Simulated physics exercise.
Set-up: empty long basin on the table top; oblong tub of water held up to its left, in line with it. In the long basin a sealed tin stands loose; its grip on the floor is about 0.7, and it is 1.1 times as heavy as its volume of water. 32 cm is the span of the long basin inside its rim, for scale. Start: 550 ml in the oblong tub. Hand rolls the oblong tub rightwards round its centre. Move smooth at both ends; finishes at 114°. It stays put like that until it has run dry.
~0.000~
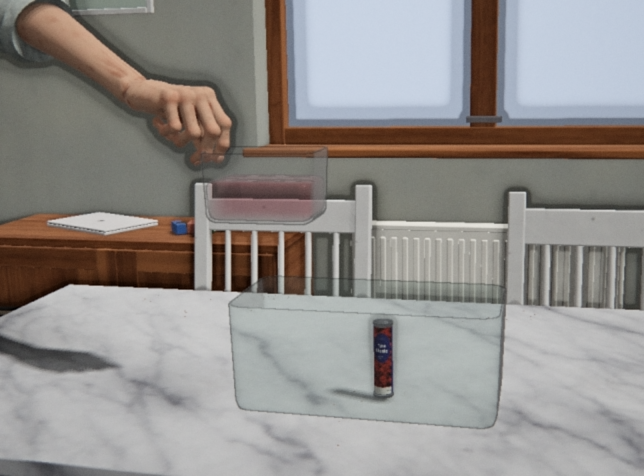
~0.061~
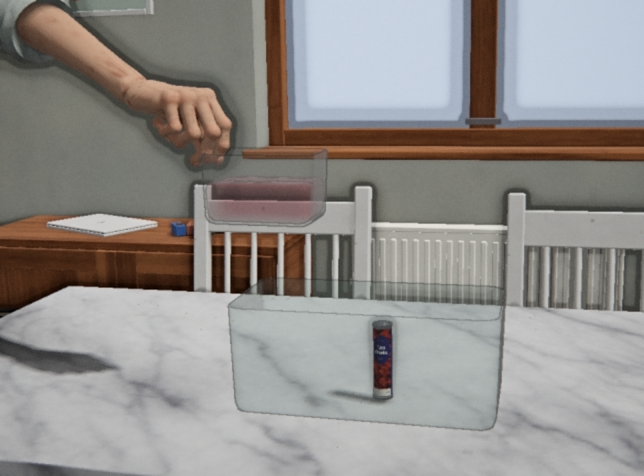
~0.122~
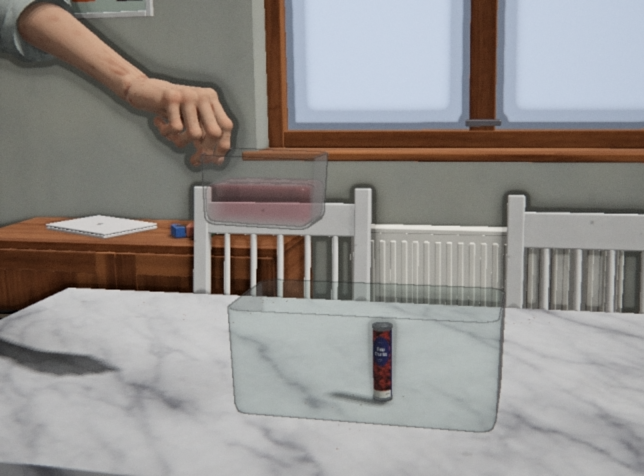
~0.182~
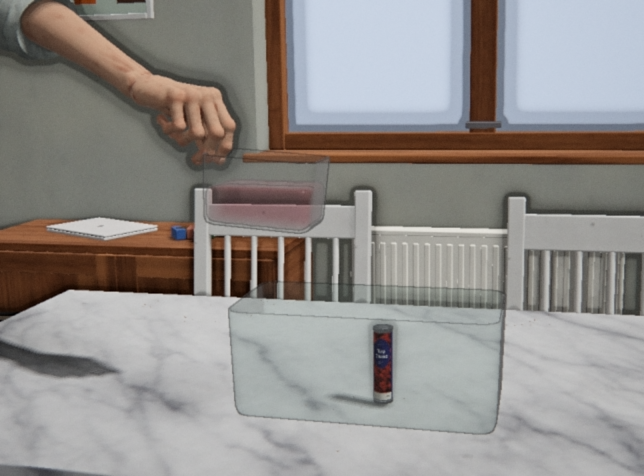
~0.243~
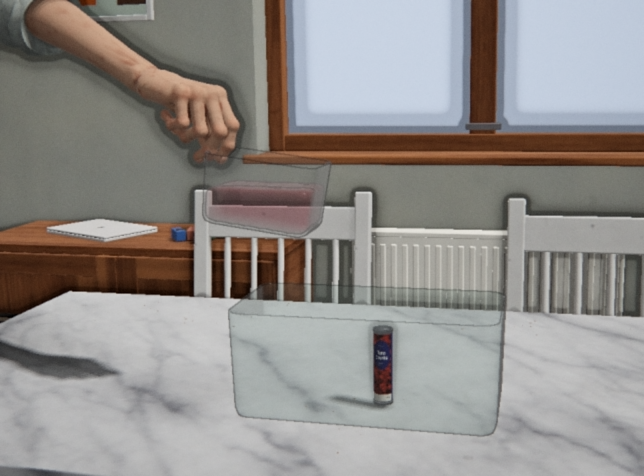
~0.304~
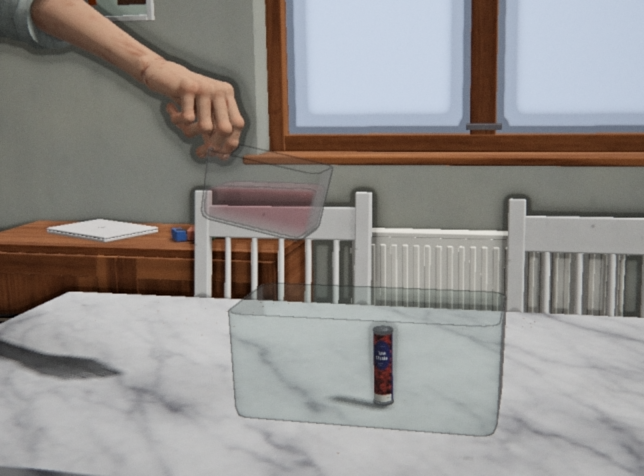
A hand reaching in from the upper left holds a small clear tub of pinkish liquid above a white marbled table, seen from the front in a grey-walled room. A long, clear basin stands on the table with a dark red and blue tin showing through it, before white chairs, a wooden cabinet and a brown-framed window. The tub slowly tilts slightly rightwards, while the view stays almost still.
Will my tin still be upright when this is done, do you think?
Yes, it will be.
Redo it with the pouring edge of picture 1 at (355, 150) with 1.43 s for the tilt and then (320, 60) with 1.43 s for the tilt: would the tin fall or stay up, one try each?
Try 1: Still standing; try 2: Still standing.
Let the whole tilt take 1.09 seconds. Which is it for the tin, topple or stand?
In that case the tin stays vertical.
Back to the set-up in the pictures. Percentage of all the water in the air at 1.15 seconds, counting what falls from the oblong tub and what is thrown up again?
Estimate: About 10 in a hundred.
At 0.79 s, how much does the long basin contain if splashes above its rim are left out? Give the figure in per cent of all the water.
About 6%.
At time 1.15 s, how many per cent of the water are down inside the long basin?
Near 78 in a hundred.
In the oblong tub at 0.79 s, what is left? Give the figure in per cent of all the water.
Around 66 percent.
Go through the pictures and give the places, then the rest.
Tilt 0°; pouring edge (320, 152); surface from (218, 179) to (320, 180); the long basin's rim runs from (246, 292) to (503, 303); the tin's top is at (383, 325), in the first picture.
Tilt 1°; pouring edge (320, 154); surface from (217, 180) to (319, 182), in the second picture.
Tilt 2°; pouring edge (320, 157); surface from (217, 181) to (319, 184), in the third picture.
Tilt 4°; pouring edge (322, 162); surface from (217, 184) to (320, 186), in the fourth picture.
Tilt 8°; pouring edge (324, 167); surface from (217, 185) to (320, 188), in the fifth picture.
Tilt 12°; pouring edge (326, 172); surface from (217, 186) to (321, 189), in the sixth picture.
Then, 0.79 s in, the tilt is 67° and 66 per cent is still to pour; the tin stands where it began.
Then, 1.15 s in, the tilt is 104° and 12 per cent is still to pour; the tin stands where it began.
Then, 1.52 s in, the tilt is 114° and 0 per cent is still to pour; the tin stands where it began.
Then, 1.93 s in, the tilt is 114° and 0 per cent is still to pour; the tin stands where it began.
Finally, the tin stands where it began.
